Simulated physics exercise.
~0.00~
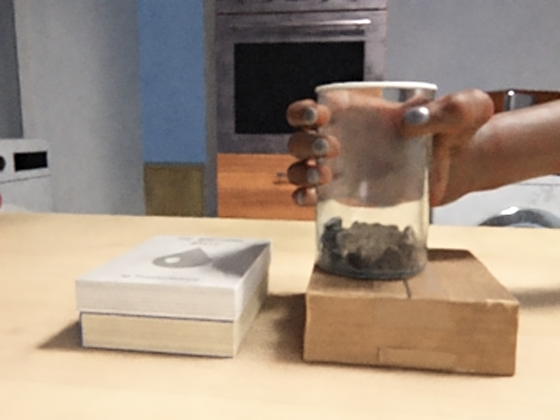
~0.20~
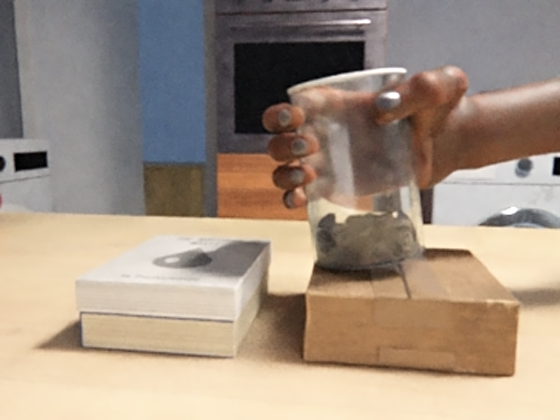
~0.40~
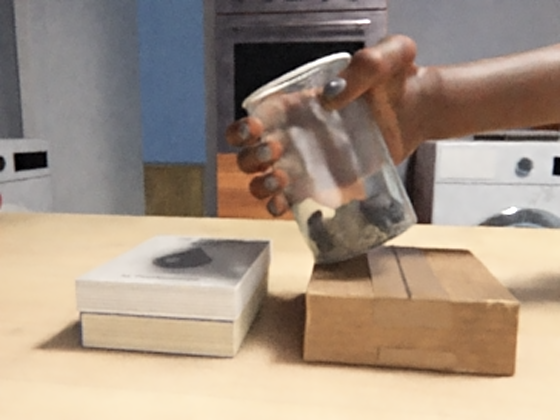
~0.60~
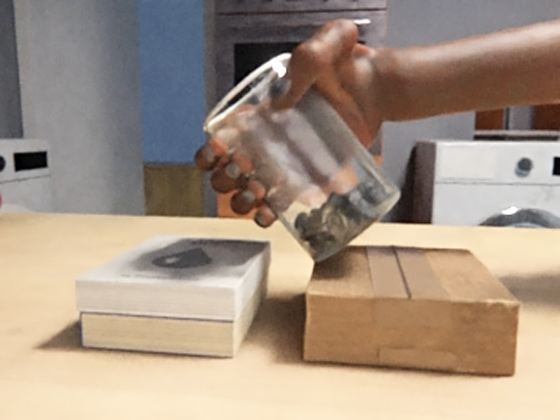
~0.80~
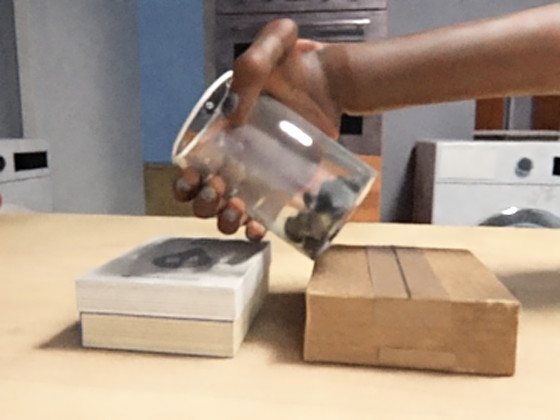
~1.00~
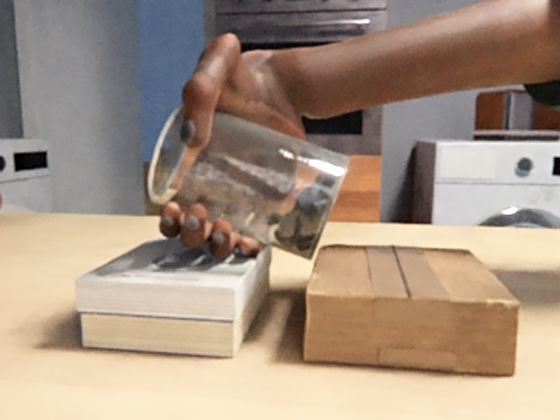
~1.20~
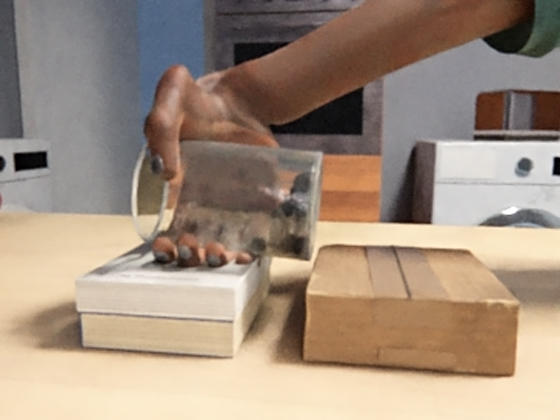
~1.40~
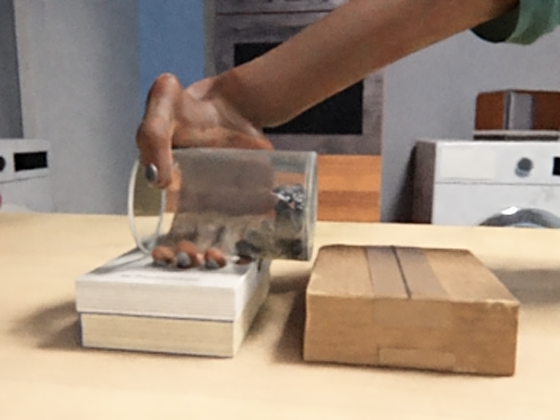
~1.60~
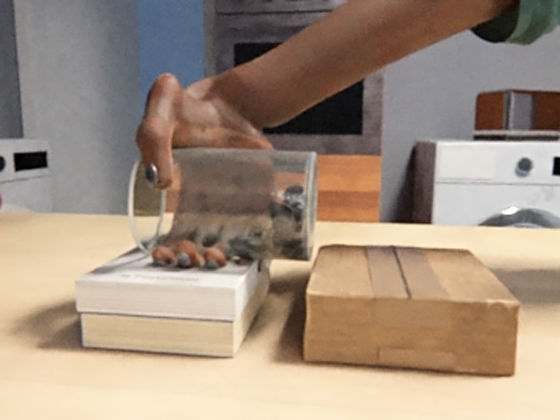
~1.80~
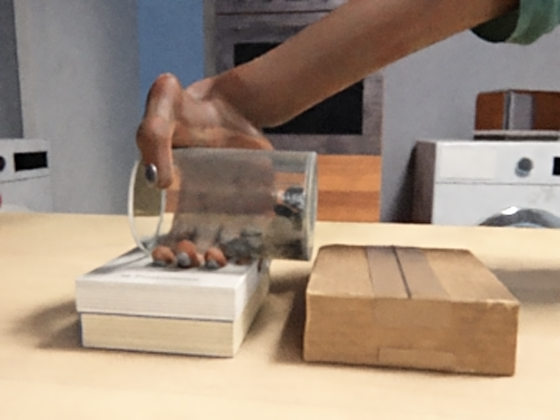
On a kitchen table, a hand tips a glass sideways onto books, its contents staying inside.
